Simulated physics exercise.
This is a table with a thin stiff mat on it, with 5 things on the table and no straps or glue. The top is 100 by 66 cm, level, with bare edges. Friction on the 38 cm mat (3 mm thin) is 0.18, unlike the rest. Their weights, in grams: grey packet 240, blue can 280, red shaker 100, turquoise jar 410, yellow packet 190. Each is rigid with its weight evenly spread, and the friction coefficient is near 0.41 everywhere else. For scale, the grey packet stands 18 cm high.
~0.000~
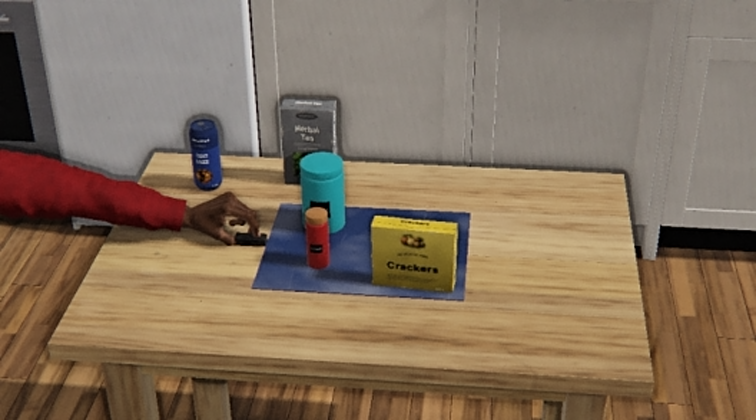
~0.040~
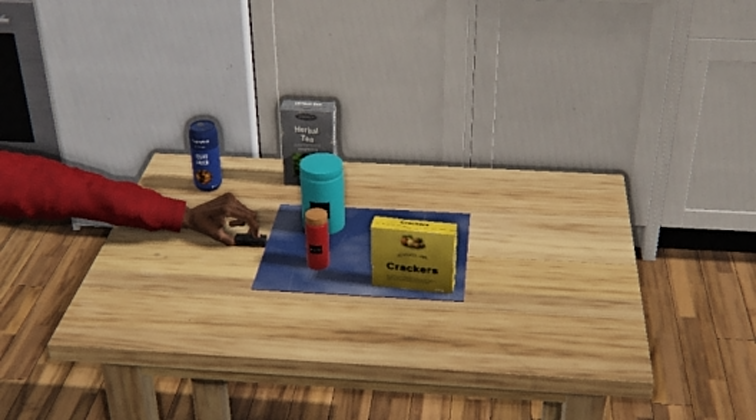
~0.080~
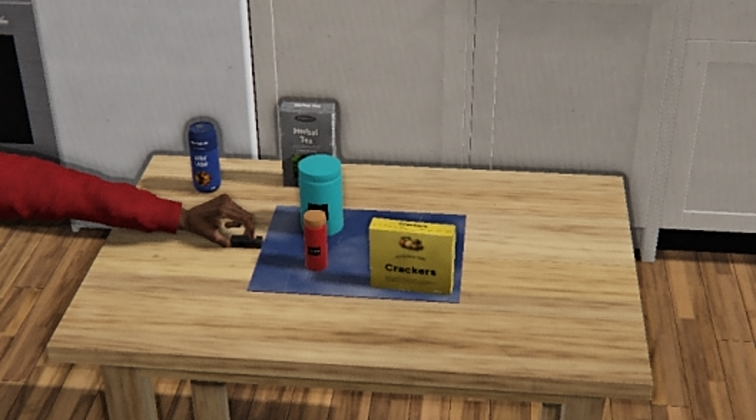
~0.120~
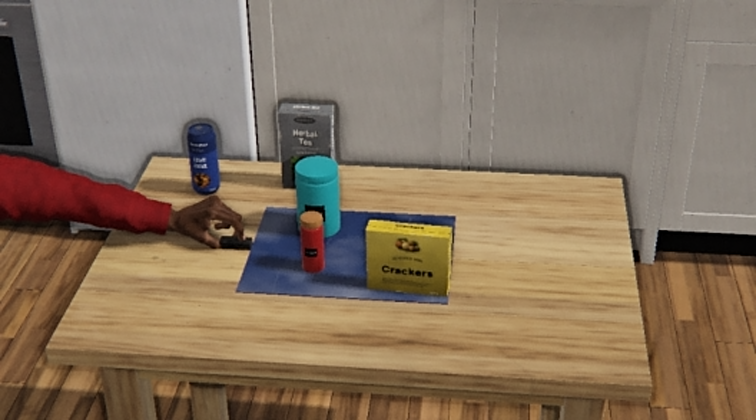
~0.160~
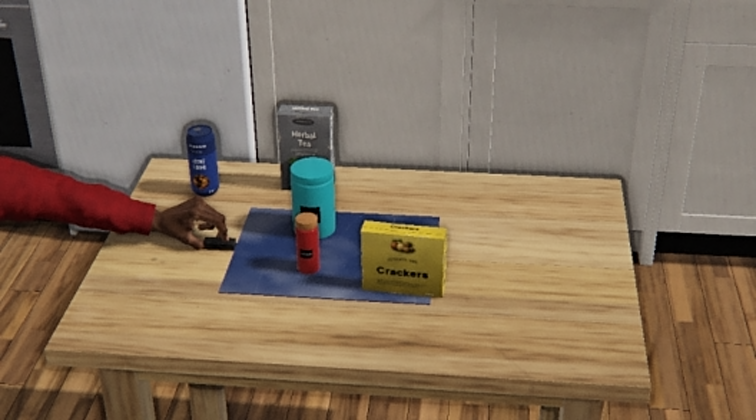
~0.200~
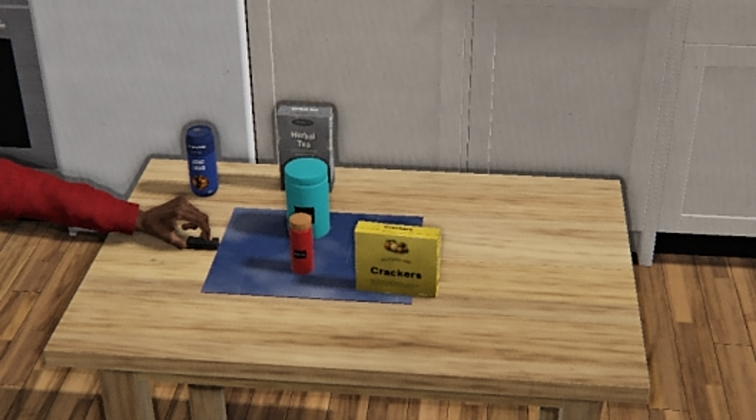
Hand in a red sleeve slowly pulling a blue mat left across a wooden table, carrying the shaker, turquoise jar and crackers along.
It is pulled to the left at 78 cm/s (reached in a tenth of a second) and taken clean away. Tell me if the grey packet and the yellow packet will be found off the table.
The grey packet remains on top; the yellow packet remains on top.
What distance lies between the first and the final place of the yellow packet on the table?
Some 14 cm.
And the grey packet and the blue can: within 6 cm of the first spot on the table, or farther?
The grey packet holds its spot; the blue can keeps its place.
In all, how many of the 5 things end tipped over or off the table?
2 of them.
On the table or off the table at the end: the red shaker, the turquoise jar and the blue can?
The red shaker ends off the table; the turquoise jar finishes off the table; the blue can is still on the table.
After 0.40 s, mat out by 24 cm; yellow packet slid 10 cm near (354, 258); red shaker slid 11 cm; turquoise jar slid 11 cm.
After 0.70 s, mat out by 48 cm; yellow packet slid 14 cm near (330, 258); red shaker slid 34 cm; turquoise jar slid 34 cm.
After 1.00 s, mat out by 71 cm; red shaker and turquoise jar now off the table; yellow packet slid 14 cm near (330, 258).
After 1.20 s, mat out by 85 cm; yellow packet slid 14 cm near (330, 258).
At rest (1.9 s), off the table, red shaker and turquoise jar; not toppled but over 6 cm from the start, yellow packet; the other 2 in place, give or take 6 cm. Seen from the same camera at the end, grey packet near (306, 149), yellow packet near (330, 258).
